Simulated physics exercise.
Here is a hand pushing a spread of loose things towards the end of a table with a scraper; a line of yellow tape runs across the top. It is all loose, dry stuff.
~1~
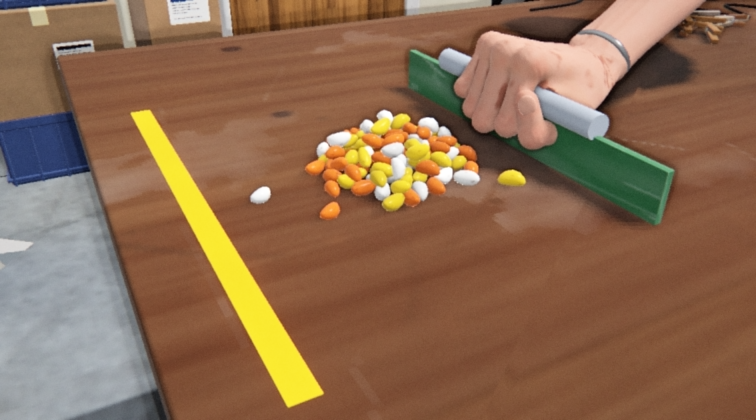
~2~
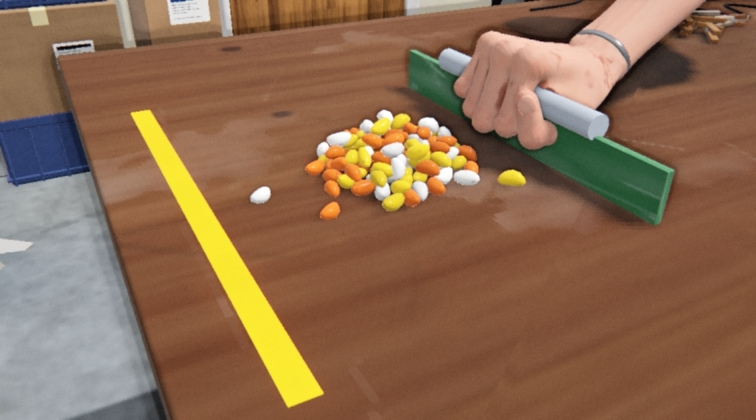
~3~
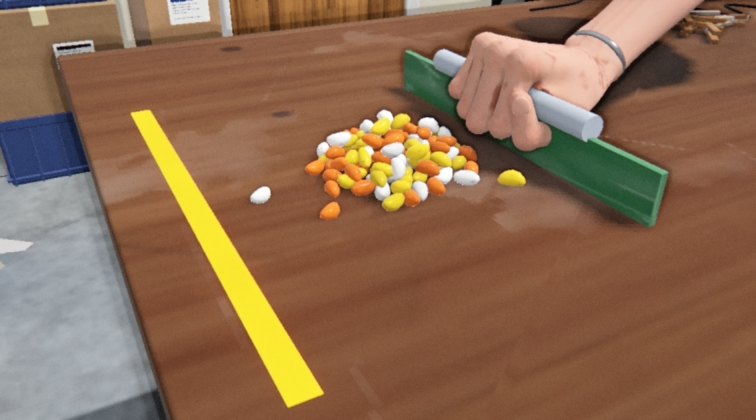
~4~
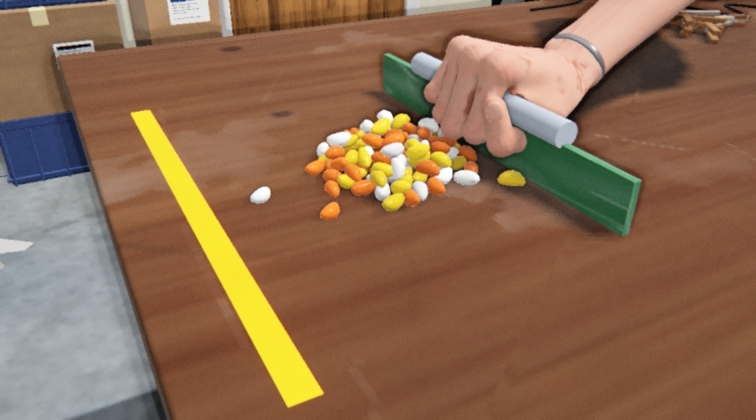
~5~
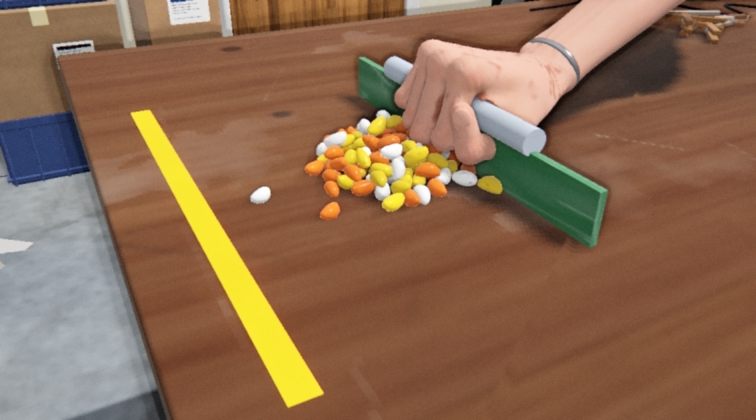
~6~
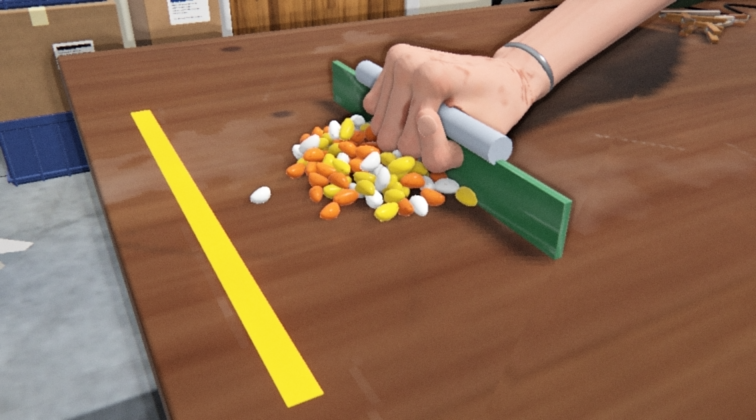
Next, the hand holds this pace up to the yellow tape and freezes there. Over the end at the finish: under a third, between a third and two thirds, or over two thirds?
Lost: Between a third and two thirds of the heap.
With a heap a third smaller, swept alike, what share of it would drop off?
Some 40 per cent.
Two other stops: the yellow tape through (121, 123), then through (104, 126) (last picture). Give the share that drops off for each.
First some 80, then 100 per cent.
Just after the last frame, scraper still moving, near (304, 136); heap all on the table, its front near (185, 215).
A moment on, scraper stopped at the yellow tape; heap roughly a third over the edge.
Further on, scraper stopped at the yellow tape; heap roughly half over the edge.
When it is over, scraper stopped at the yellow tape; heap roughly half over the edge.
